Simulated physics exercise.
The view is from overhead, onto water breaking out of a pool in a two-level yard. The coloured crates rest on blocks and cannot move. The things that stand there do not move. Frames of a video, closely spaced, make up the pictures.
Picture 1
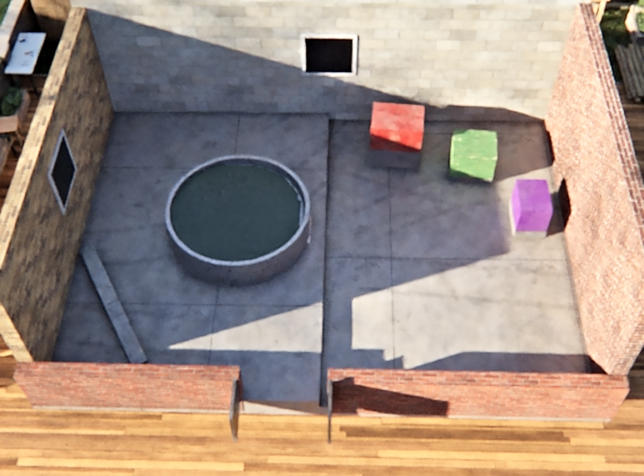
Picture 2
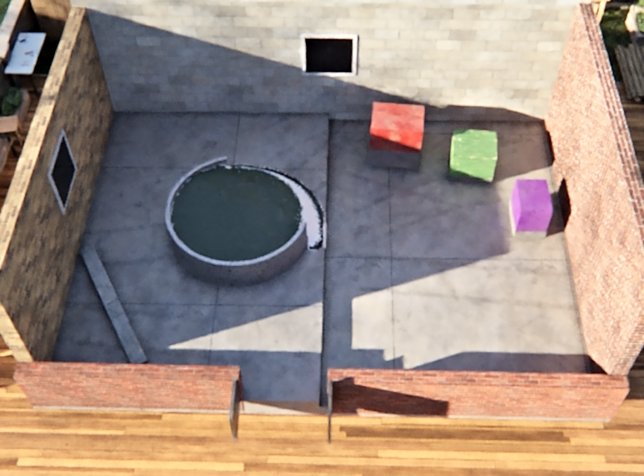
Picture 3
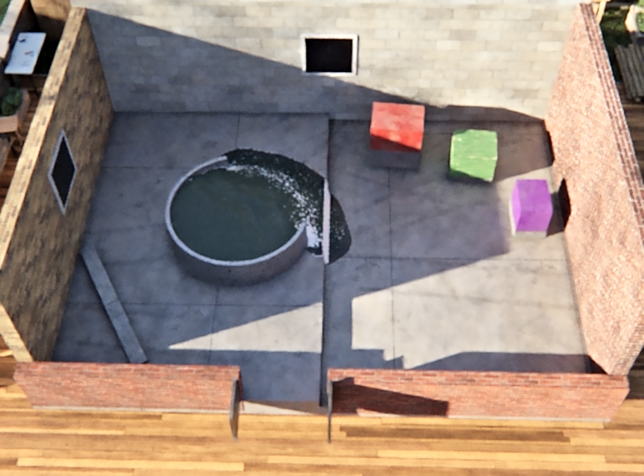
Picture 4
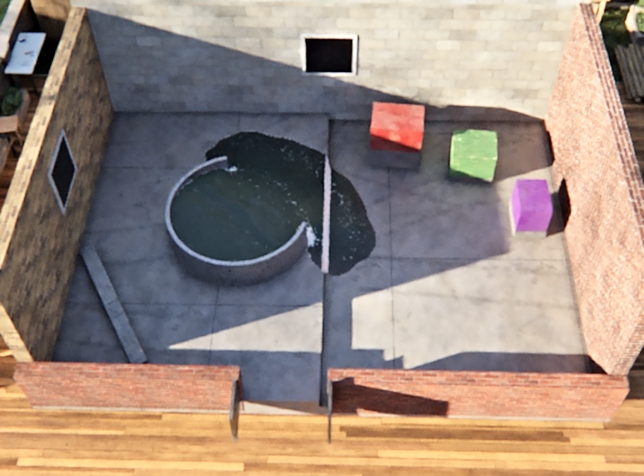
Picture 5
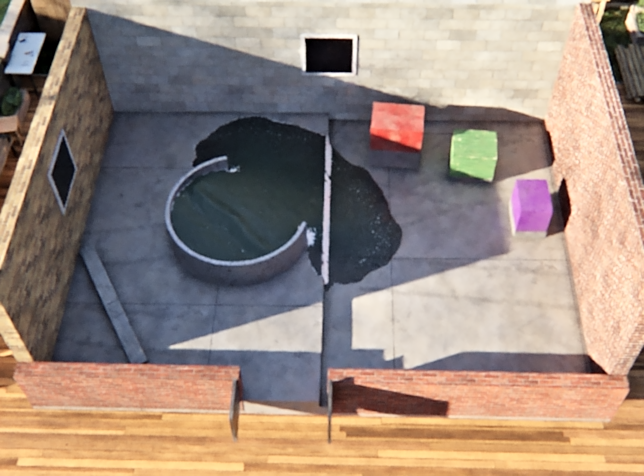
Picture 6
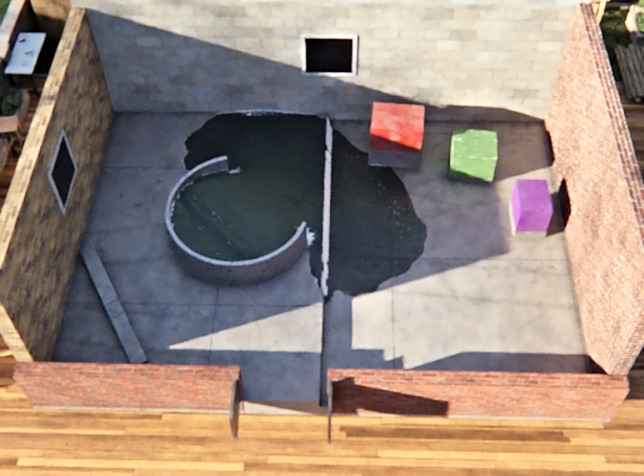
In a walled yard seen from above, a round tank of still, dark water opens on its far right side, and water pours out, spreading across the paving on both levels while three coloured blocks stay still.
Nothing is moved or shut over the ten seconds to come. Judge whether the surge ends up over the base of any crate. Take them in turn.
The green crate gets wet. The purple crate gets wet. The red crate keeps dry.
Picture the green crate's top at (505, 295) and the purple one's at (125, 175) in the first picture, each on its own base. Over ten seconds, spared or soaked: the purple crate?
Within ten seconds the purple crate stays untouched.
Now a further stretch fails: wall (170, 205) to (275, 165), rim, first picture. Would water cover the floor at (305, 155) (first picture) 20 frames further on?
At that spot: Swamped.
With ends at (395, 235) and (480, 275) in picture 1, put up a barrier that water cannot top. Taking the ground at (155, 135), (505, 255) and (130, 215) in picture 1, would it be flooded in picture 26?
First inundated, then inundated, then unwetted.
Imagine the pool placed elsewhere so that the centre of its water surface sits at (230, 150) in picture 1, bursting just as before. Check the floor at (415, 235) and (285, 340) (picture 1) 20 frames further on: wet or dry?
The first is wetted, and then the second is not reached.
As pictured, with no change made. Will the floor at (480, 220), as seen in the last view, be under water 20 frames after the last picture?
That spot: Submerged.
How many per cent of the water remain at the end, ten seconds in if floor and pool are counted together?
98 % or so.
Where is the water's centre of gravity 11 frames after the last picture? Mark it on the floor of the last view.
About (314, 189).
A moment on, water covers 30 % of the floor; the green crate water round its plinth, the purple crate water round its plinth, the red crate water round its plinth.
Next, water covers 40 % of the floor; the green crate water round its plinth, the purple crate water round its plinth, the red crate water round its plinth.
Then, water covers 50 % of the floor; the green crate water round its plinth, the purple crate water round its plinth, the red crate water round its plinth.
Later, water covers 75 % of the floor; the green crate water round its plinth, the purple crate water round its plinth, the red crate water round its plinth.
In the end, water covers 85 % of the floor; the green crate was topped, the purple crate was topped, the red crate stayed above the water.
